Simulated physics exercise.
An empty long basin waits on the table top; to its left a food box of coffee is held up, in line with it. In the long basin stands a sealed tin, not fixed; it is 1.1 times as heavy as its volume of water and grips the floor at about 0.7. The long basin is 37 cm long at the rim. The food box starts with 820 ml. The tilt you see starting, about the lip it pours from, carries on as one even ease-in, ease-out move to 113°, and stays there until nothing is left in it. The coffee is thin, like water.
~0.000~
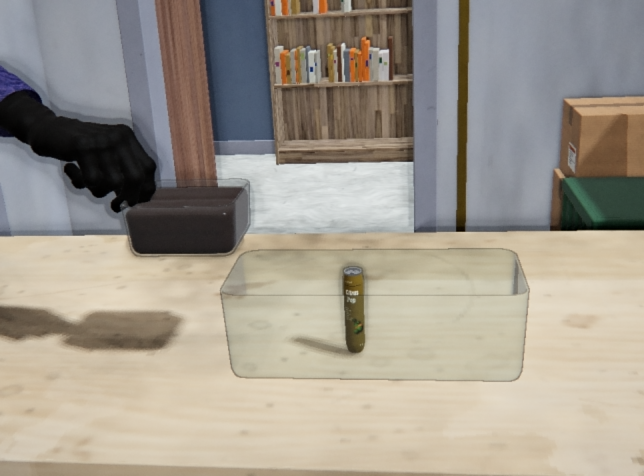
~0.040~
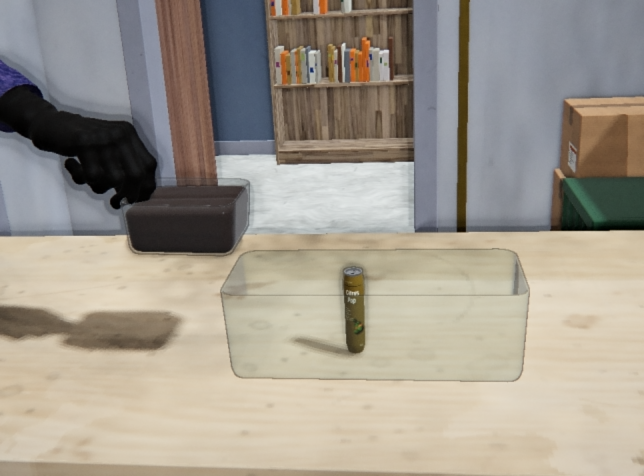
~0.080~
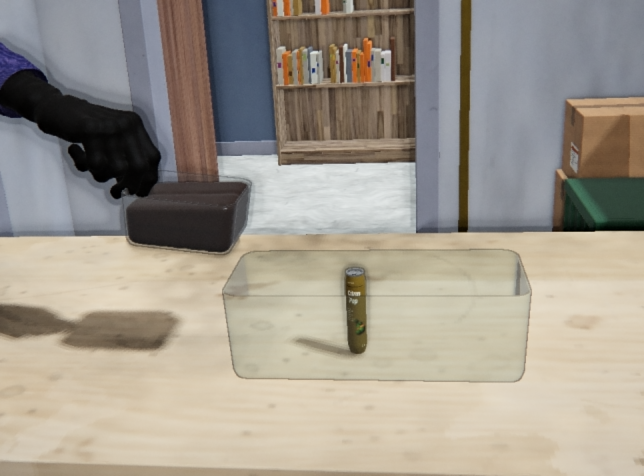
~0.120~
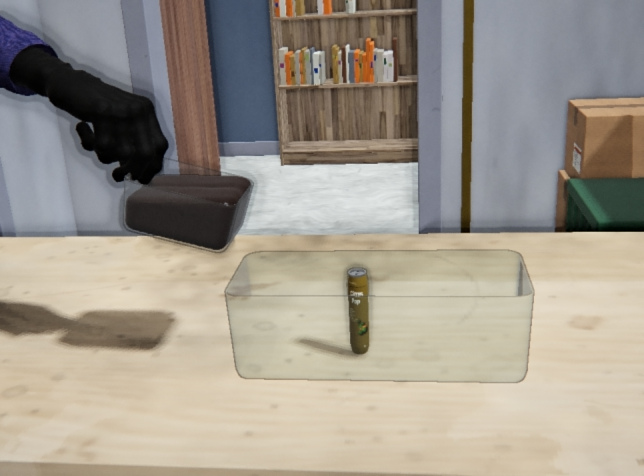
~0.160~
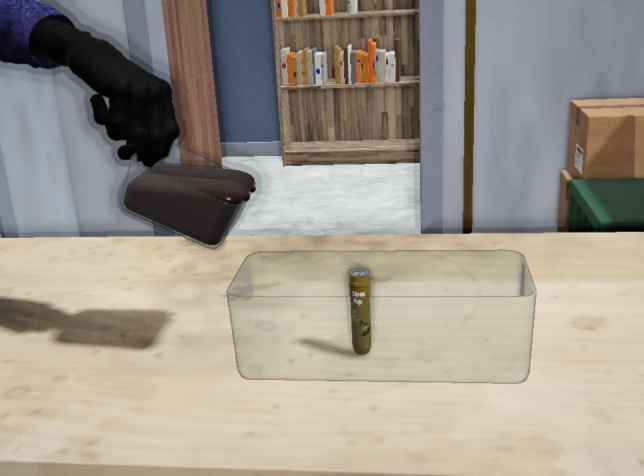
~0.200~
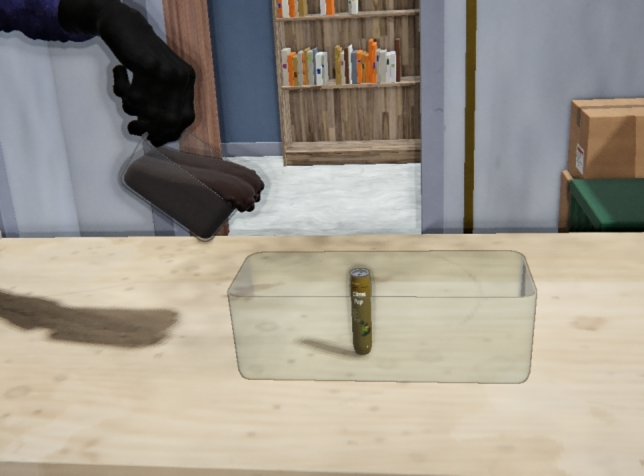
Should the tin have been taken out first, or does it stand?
It falls.
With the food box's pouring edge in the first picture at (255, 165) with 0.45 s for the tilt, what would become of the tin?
Then it topples.
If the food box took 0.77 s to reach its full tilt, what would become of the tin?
Then it goes over.
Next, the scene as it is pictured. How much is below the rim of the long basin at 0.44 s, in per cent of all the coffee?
About 16 per cent.
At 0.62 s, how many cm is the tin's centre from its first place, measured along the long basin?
About 5 cm.
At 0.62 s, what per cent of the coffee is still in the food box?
About 1 per cent.
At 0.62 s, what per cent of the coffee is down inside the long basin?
Some 88 per cent.
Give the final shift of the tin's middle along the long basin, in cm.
Some 9.5 cm.
Then, 0.44 s in, the tilt is 109° and 23 per cent is still to pour; the tin stands where it began.
Then, 0.62 s in, the tilt is 113° and 1 per cent is still to pour; the tin leans 42°.
Then, 0.80 s in, the tilt is 113° and 0 per cent is still to pour; the tin lies on its side.
Then, 1.00 s in, the tilt is 113° and 0 per cent is still to pour; the tin lies on its side.
Finally, the tin lies on its side.
